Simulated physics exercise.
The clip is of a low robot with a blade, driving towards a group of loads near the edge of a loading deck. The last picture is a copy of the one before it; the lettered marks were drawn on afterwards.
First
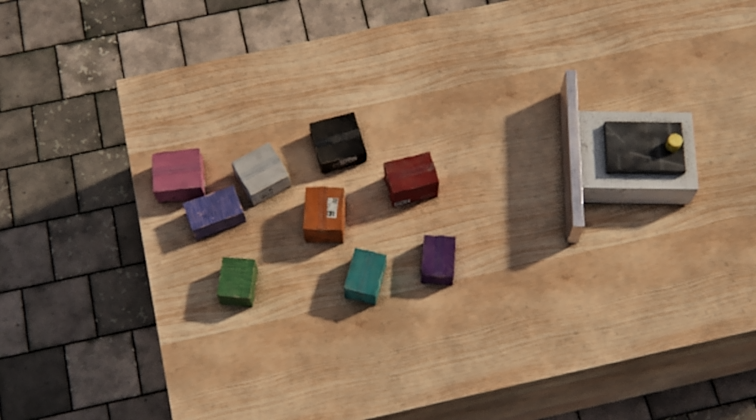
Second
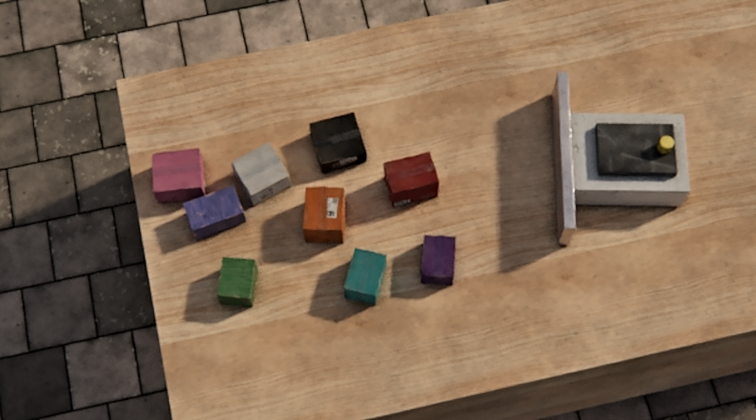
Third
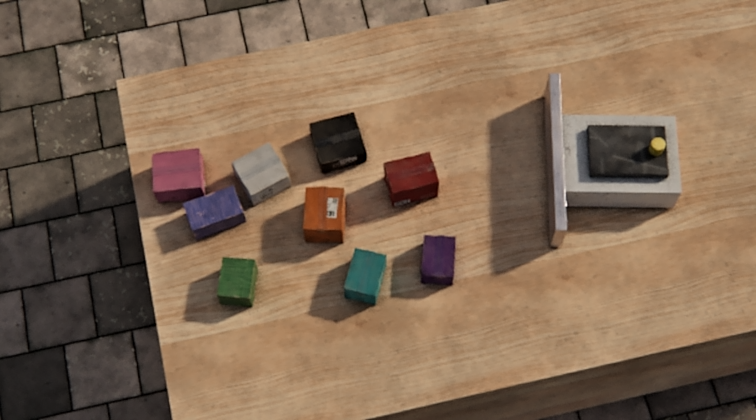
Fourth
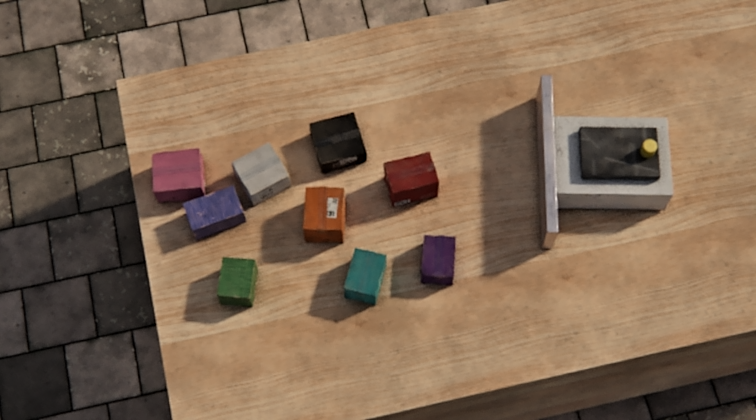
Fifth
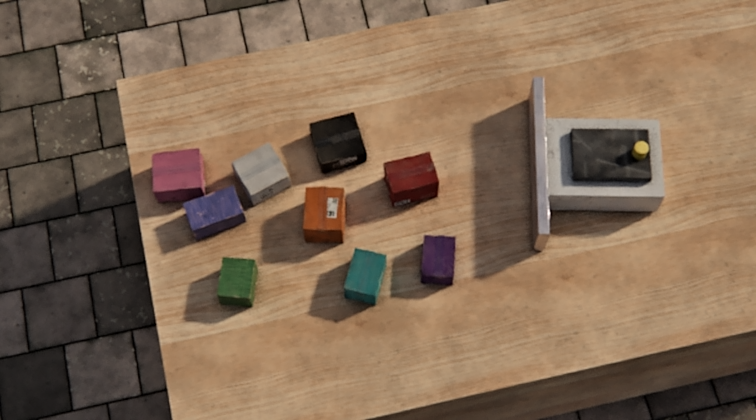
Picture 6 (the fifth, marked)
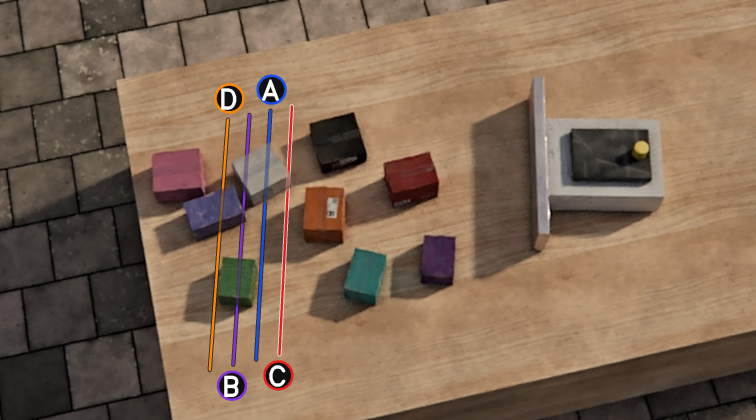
A low robot with a wide blade creeps left across a wooden deck toward motionless colored boxes.
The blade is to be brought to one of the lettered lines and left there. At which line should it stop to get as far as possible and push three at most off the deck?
At D, and not beyond.
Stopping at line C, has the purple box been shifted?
By then, yes.
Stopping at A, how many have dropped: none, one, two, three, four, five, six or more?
By then, none.
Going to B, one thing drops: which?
The pink box goes over.
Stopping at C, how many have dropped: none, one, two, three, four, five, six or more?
By then, none.
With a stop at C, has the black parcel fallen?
No.
On the copy, A at (263, 230); B at (242, 234); C at (286, 225); D at (219, 239).
On D. First, robot (492, 179); purple box (405, 267); red box (398, 177).
Then, robot (377, 203); blue crate (203, 215); green crate (223, 285).
Finally, robot (284, 223); green crate over the edge; pink box over the edge; two fallen.
By contrast, A is within the limit but short; B is within the limit but short; C is within the limit but short.
